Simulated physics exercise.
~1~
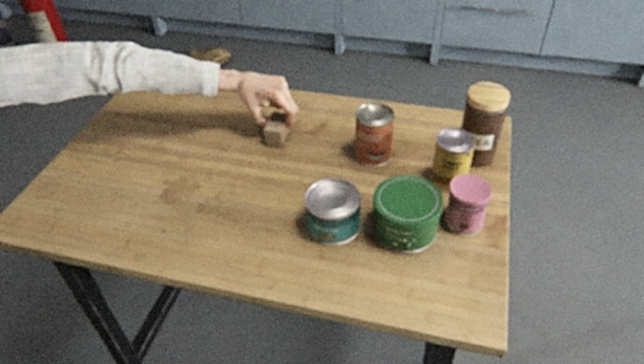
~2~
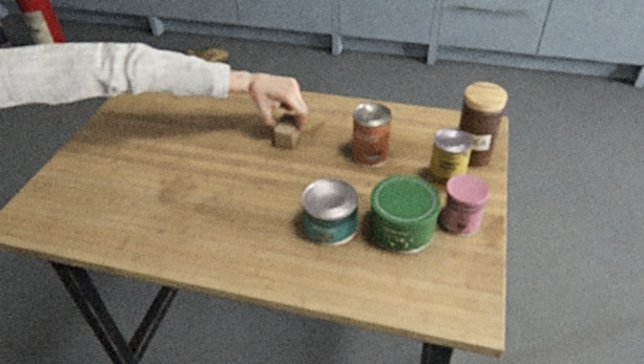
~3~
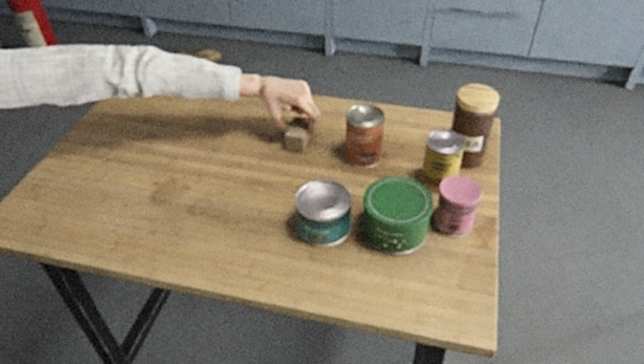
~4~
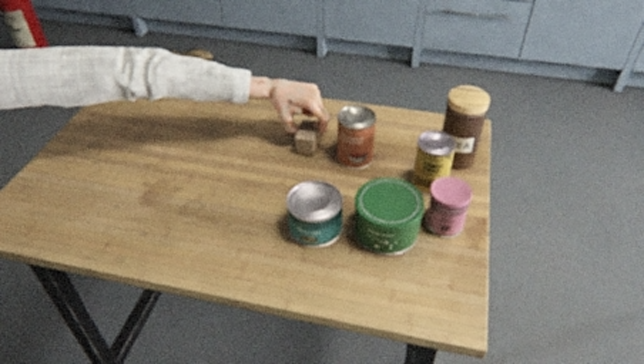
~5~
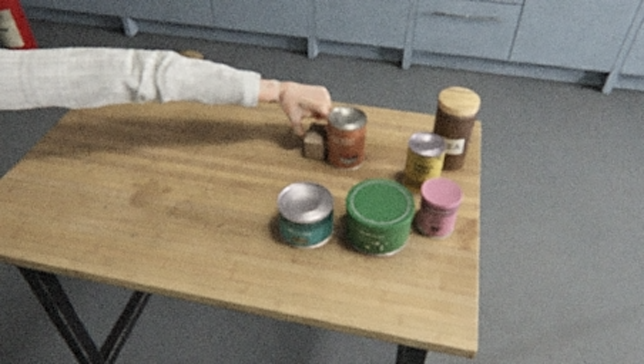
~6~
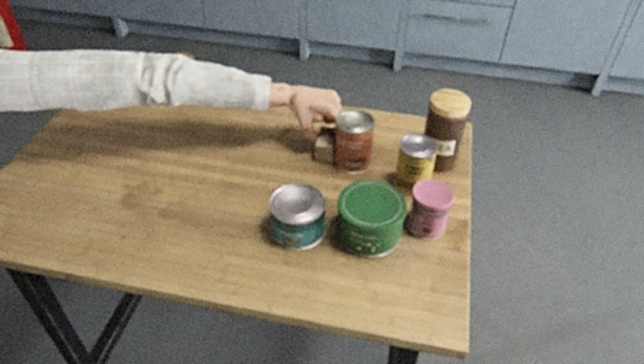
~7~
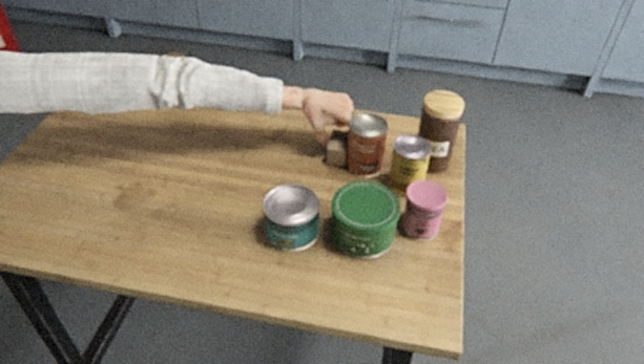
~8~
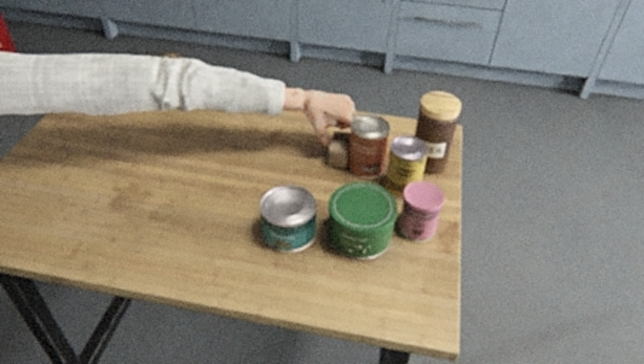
A hand slides a wooden block right into the orange tin, nudging it, still upright, rightward.
